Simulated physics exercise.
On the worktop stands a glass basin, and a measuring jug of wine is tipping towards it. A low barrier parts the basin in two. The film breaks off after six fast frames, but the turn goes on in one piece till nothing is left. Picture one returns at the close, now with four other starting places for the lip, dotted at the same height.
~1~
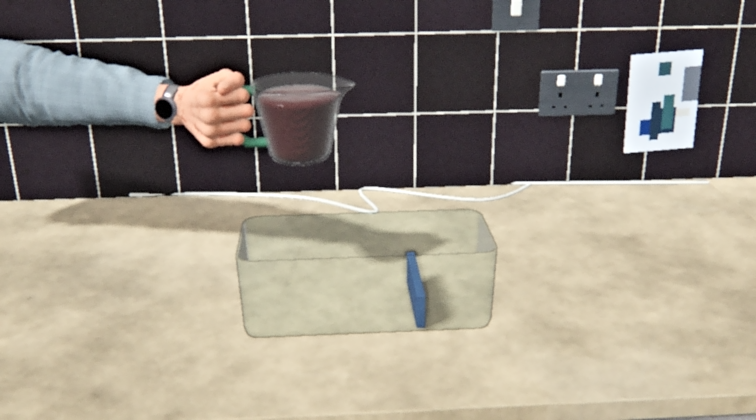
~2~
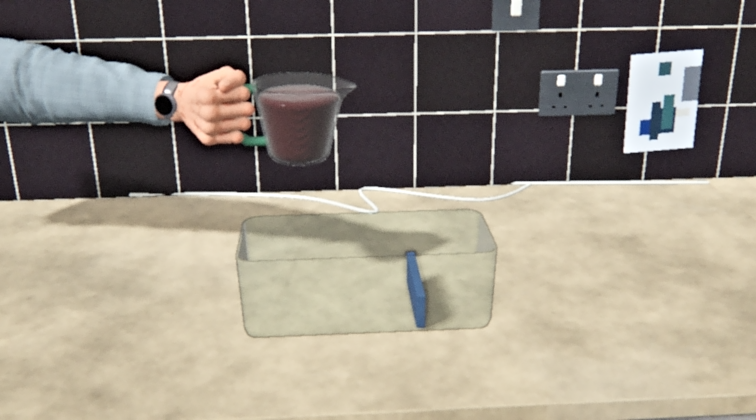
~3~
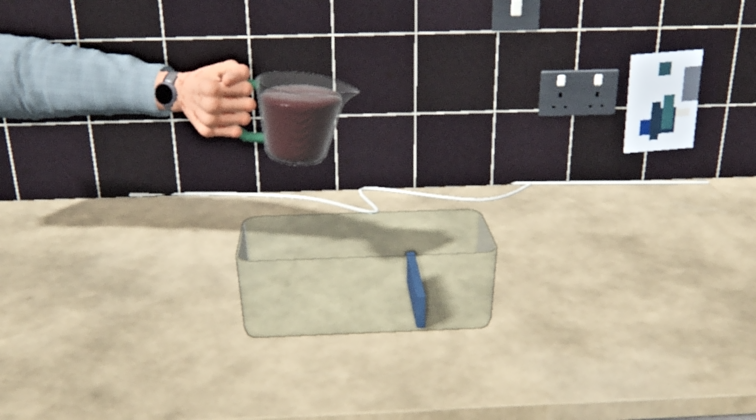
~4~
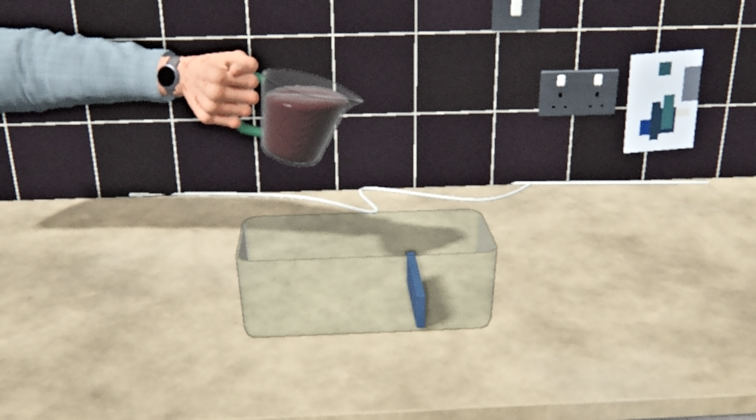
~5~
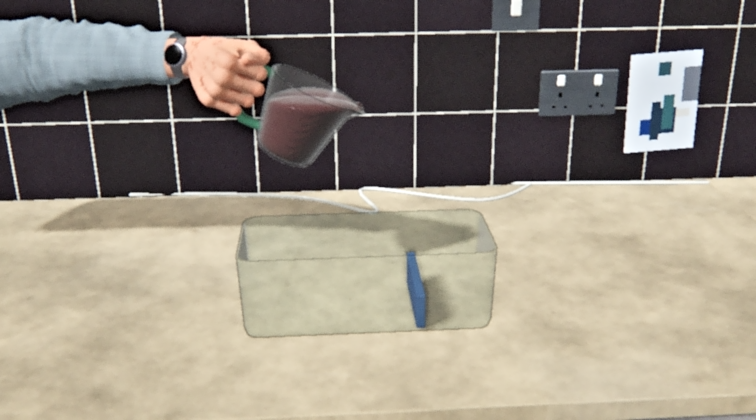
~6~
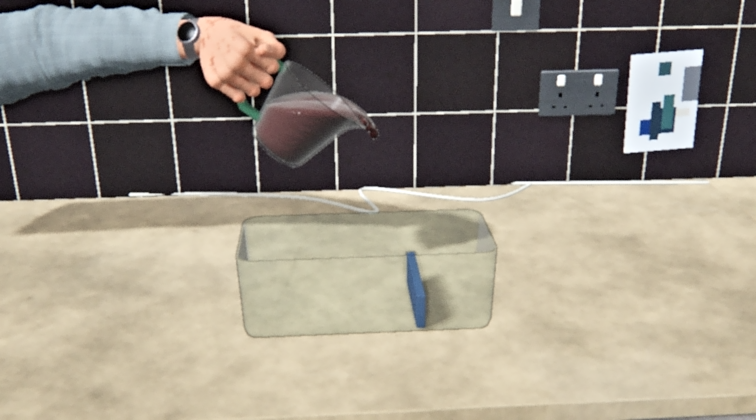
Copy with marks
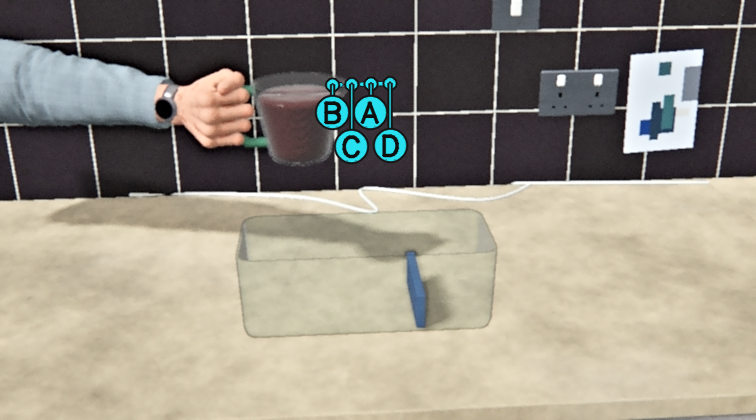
A hand holds a clear jug of dark red wine above a pale stone-coloured worktop, seen from the front and slightly above by a still camera, against black tiles with white grout. Below stands an empty glass basin with a low blue barrier inside, right of centre, near a white cable, sockets and a patterned card. The watch-wearing arm, sleeved in grey-blue, tilts the jug rightward until wine crosses its lip.
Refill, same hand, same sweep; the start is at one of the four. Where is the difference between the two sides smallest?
The best place is A.
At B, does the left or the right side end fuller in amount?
The left side.
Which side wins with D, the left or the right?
The right side.
On the marked copy, A at (370, 84); B at (332, 84); C at (351, 84); D at (390, 83).
Choosing A, about 56 % ends left of the wall and 42 % right of it.
Choosing B, about 92 % ends left of the wall and 4 % right of it; 4 % is lost outside.
Choosing C, about 85 % ends left of the wall and 11 % right of it; 4 % is lost outside.
Choosing D, about 22 % ends left of the wall and 73 % right of it; 5 % is lost outside.
